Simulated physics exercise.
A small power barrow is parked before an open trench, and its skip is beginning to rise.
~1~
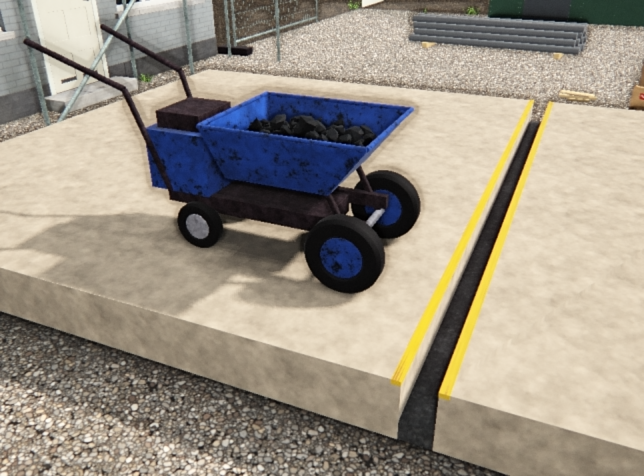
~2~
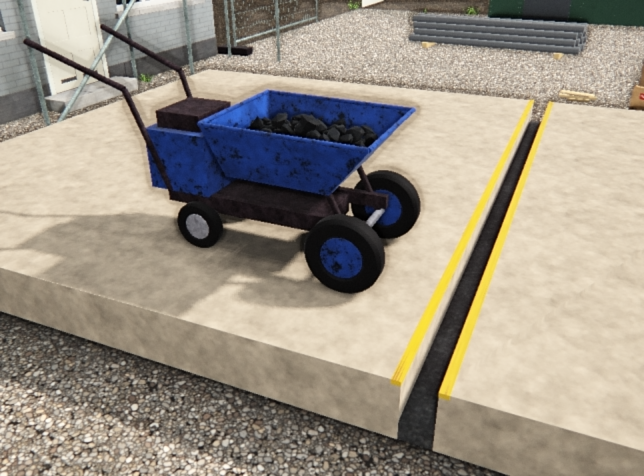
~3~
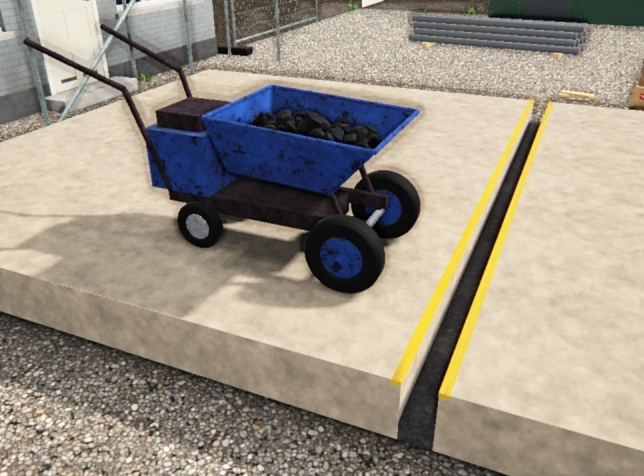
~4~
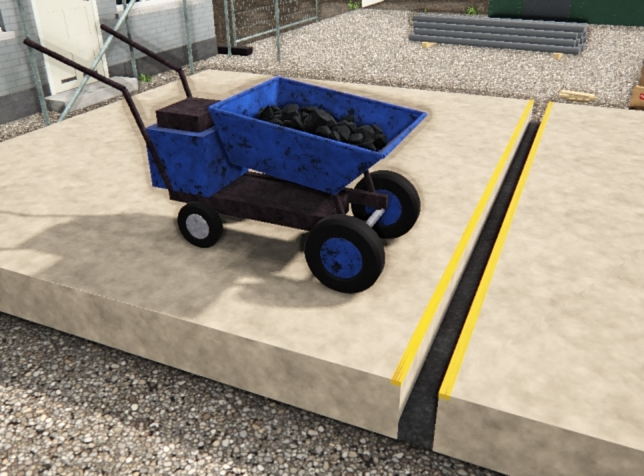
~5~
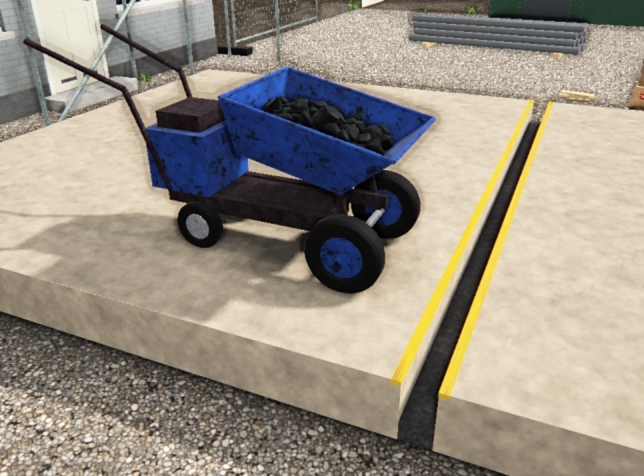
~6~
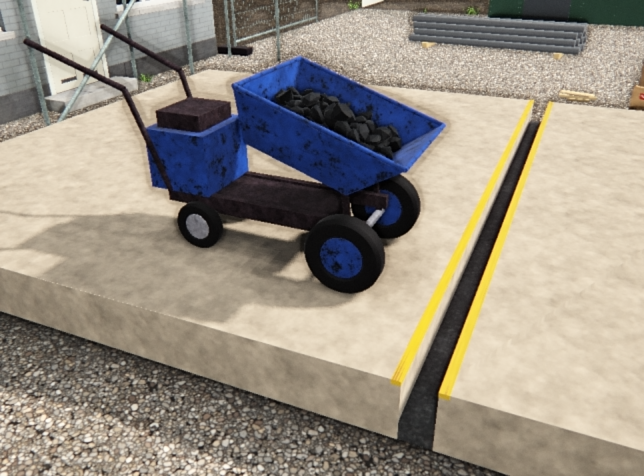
A blue power barrow loaded with black coal stood still on a concrete slab beside a narrow, yellow-edged trench, while its skip slowly rose at the back and tilted forward toward the right.
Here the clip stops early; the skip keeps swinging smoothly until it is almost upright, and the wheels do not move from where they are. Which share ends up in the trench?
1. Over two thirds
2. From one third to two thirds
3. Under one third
(3) Under one third.
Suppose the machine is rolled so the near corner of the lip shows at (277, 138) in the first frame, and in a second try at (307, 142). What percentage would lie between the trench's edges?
First some 40, then 60 per cent.
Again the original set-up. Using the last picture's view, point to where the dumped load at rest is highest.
Near (508, 267).
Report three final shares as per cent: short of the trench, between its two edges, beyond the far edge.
Short 0 %, between 20 %, beyond 80 %.
Shortly afterwards, skip tipped steeply; the whole lot in the skip.
Next, skip tipped right over; the bulk in the skip; a little beyond it; a little falling.
Some moments later, skip tipped right over; only a few in the skip; a little in or heaped over the trench; the bulk beyond it.
In the end, skip tipped right over; near a quarter in or heaped over the trench; the bulk beyond it.
